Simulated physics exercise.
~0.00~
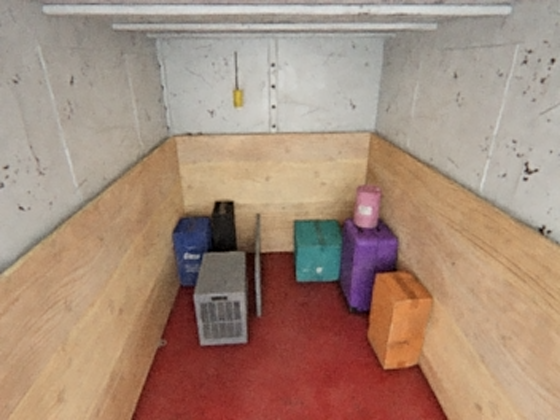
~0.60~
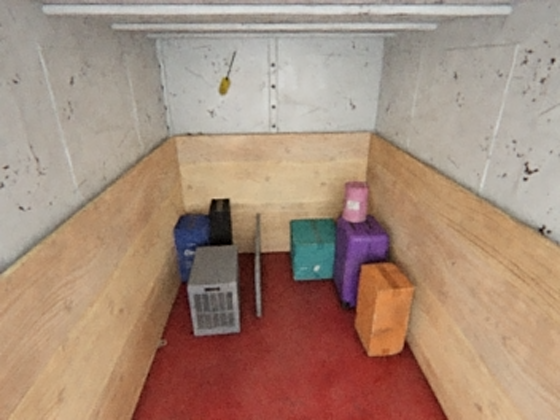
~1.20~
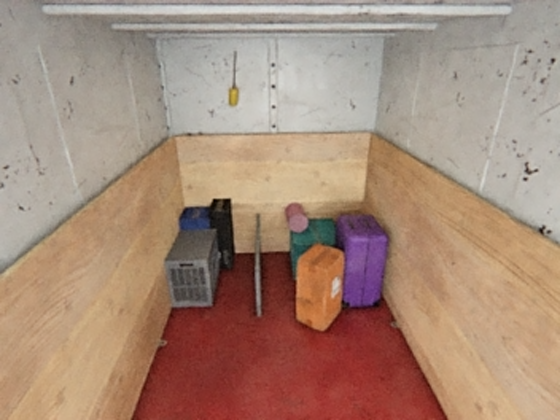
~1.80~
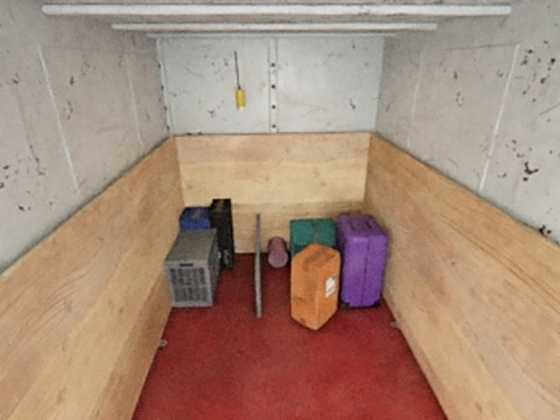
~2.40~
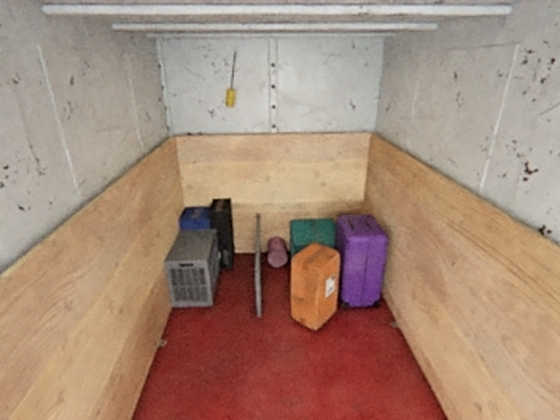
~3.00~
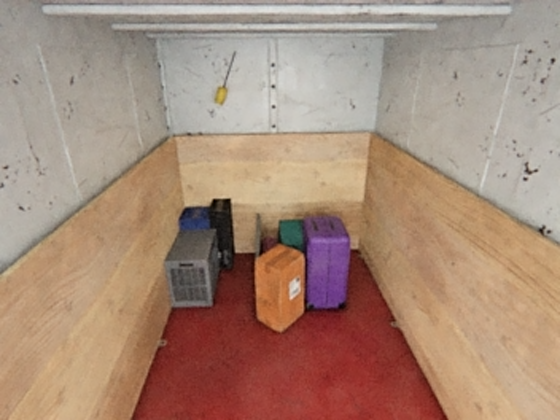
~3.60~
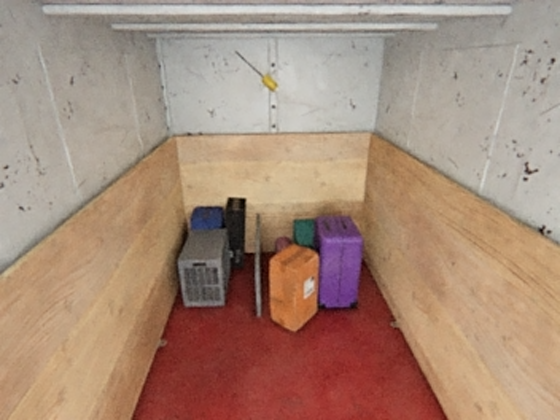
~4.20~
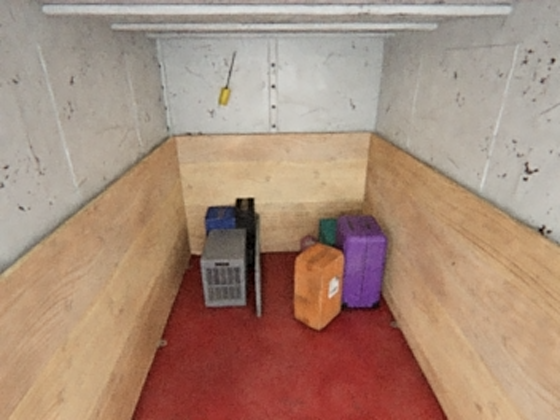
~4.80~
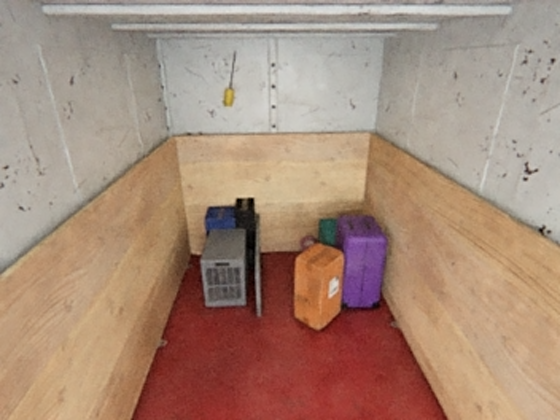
At the start, a pink canister stands above a purple case in a van's load bay, with turquoise and orange boxes nearby and a grey chest, blue box and black box left of a low board. The load slides towards the bulkhead, and the canister tips onto the turquoise box, then drops to the floor as the orange box shifts left. After a brief lull, the purple case and orange box slide left. Everything then shifts right, the grey chest and black box closing on the board. Finally, the load rests, the canister on its side and the larger pieces upright, while the lamp still swings.
